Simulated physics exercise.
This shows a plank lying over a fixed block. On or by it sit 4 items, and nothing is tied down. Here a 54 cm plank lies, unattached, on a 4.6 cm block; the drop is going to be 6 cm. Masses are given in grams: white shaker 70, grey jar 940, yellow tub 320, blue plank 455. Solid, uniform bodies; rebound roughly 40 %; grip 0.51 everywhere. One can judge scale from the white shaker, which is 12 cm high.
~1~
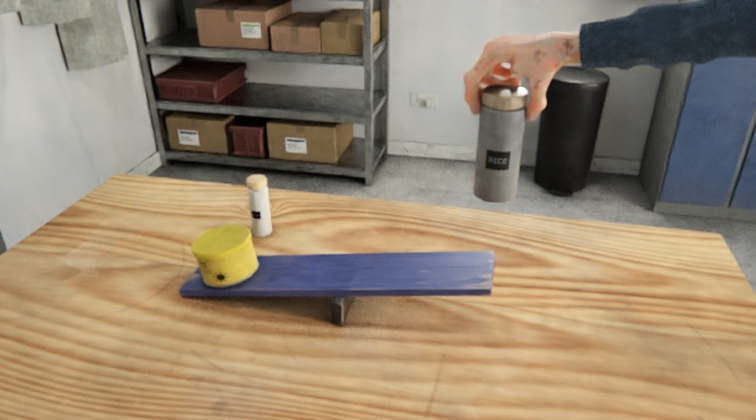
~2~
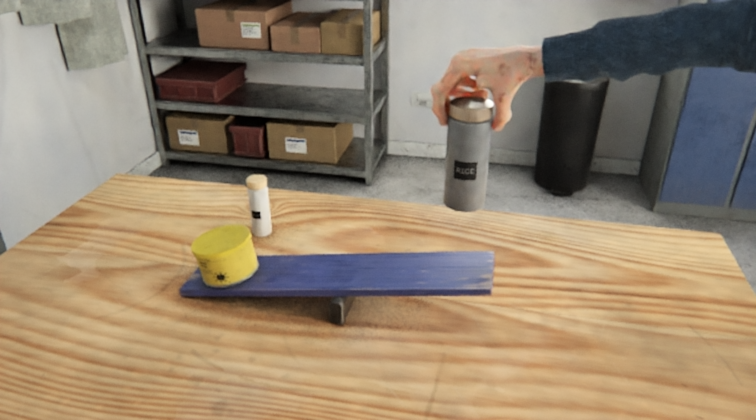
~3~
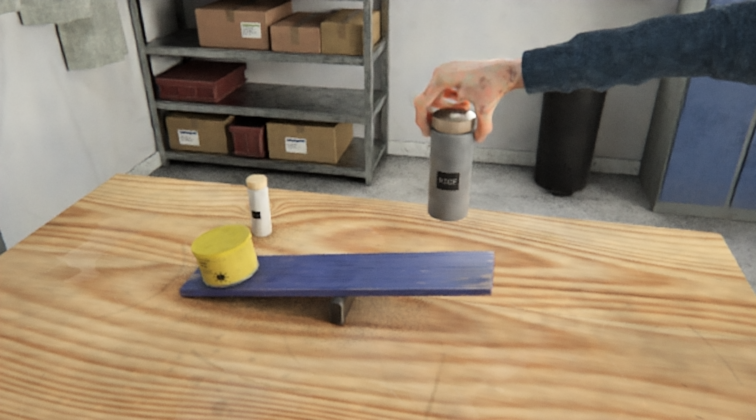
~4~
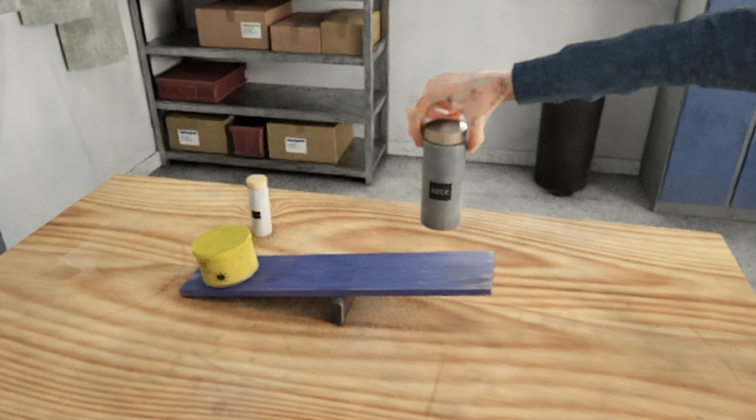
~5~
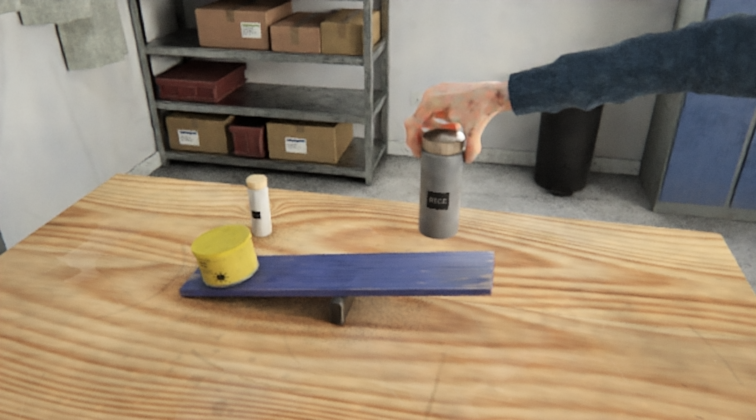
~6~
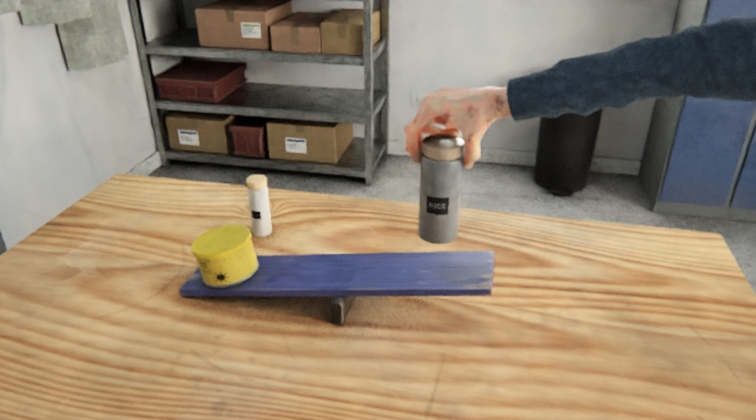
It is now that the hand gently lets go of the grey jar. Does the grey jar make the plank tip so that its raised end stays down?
Yes.
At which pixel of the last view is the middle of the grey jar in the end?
Around pixel (511, 300).
Then, 0.30 s past the last view, plank at 11°, tipped the other way; grey jar at 13° to upright near (429, 251); yellow tub at 22° to upright.
Then, 0.40 s past the last view, plank at 11°, tipped the other way; grey jar at 11° to upright near (430, 251); yellow tub at 44° to upright.
Then, 0.60 s past the last view, plank at 11°, tipped the other way; grey jar at 21° to upright near (458, 259); yellow tub at 61° to upright.
Then, 0.90 s past the last view, plank at 11°, tipped the other way; grey jar on its side near (510, 297); yellow tub at 58° to upright.
Finally, plank at 11°, tipped the other way; on their side or leaning hard on the table or plank, grey jar; not toppled but over 4 cm from the start, yellow tub; the other 2 still in place (within 4 cm). Final places as that camera would see them, grey jar near (511, 300). The plank comes down at its raised end.
